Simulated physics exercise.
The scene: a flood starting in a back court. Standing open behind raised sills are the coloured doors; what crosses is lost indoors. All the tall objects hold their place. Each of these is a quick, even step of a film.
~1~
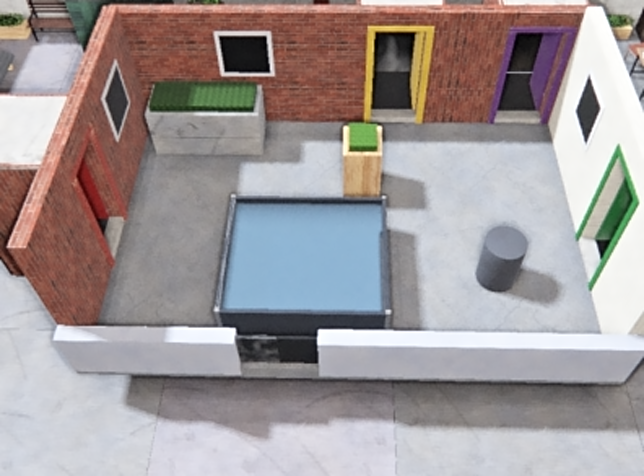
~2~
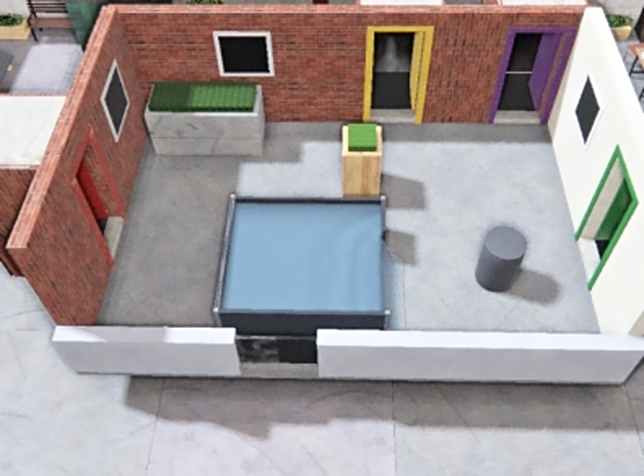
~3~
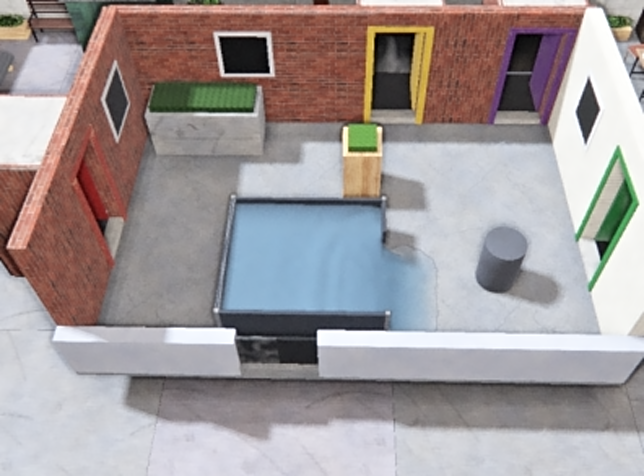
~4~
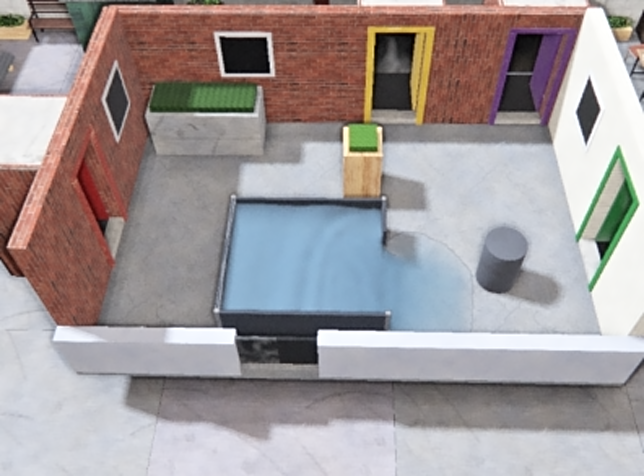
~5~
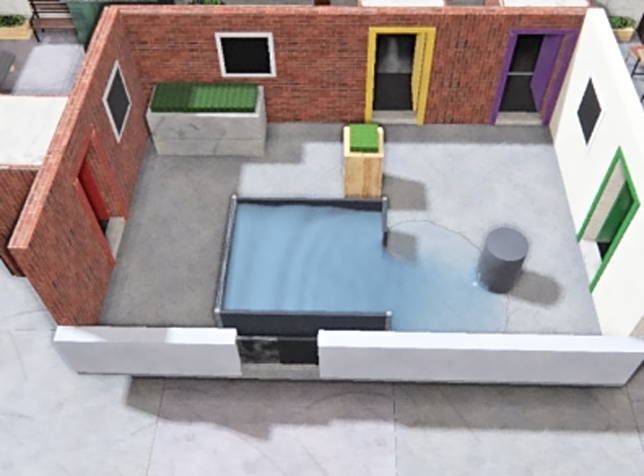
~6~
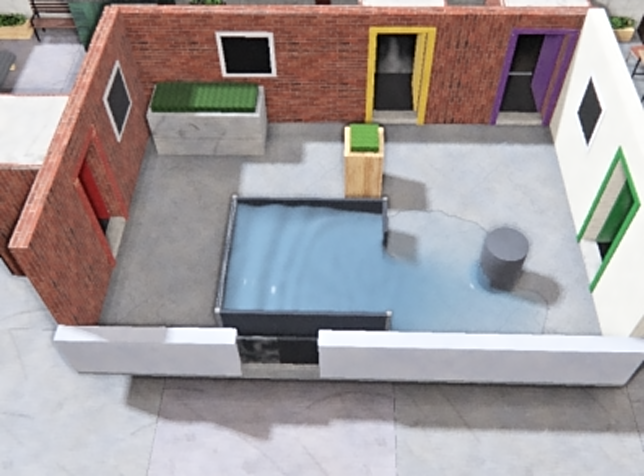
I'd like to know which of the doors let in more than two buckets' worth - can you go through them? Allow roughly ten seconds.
Result: The purple door tips over the cap there; the yellow door stays at or under the cap there; the red door stays at or under the cap there; the green door tips over the cap there.
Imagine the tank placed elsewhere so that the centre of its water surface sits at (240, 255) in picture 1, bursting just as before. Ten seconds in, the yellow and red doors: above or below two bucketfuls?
Result: Yellow stays inside the limit; red stays inside the limit.
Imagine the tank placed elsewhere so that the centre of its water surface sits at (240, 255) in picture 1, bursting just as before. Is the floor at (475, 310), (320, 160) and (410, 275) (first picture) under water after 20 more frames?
Well, in the order you listed them, they'd be reached by the flood, unreached and reached by the flood.
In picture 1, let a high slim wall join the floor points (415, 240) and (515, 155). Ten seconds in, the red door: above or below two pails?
Note: Red stays within.
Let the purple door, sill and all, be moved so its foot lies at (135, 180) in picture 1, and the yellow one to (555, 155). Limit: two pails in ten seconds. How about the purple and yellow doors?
What happens next: The purple one falls below the limit, and the yellow one overflows.
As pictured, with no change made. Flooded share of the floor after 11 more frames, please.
The answer is around 35 per cent.
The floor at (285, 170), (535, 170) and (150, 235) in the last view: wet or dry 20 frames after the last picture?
Result, as listed: Not wetted / wetted / not wetted.
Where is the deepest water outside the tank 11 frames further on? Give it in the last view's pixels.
My estimate is about (597, 350).
A moment on, water covers 25 % of the floor; the purple door not reached, the yellow door not reached, the red door not reached, the green door wet at the sill, nothing in.
Next, water covers 35 % of the floor; the purple door not reached, the yellow door not reached, the red door not reached, the green door wet at the sill, nothing in.
Then, water covers 45 % of the floor; the purple door over two buckets in, the yellow door not reached, the red door not reached, the green door over two buckets in.
Later, water covers 70 % of the floor; the purple door far over two buckets in, the yellow door wet at the sill, nothing in, the red door not reached, the green door over two buckets in.
In the end, water covers 95 % of the floor; the purple door far over two buckets in, the yellow door wet at the sill, nothing in, the red door wet at the sill, nothing in, the green door far over two buckets in.
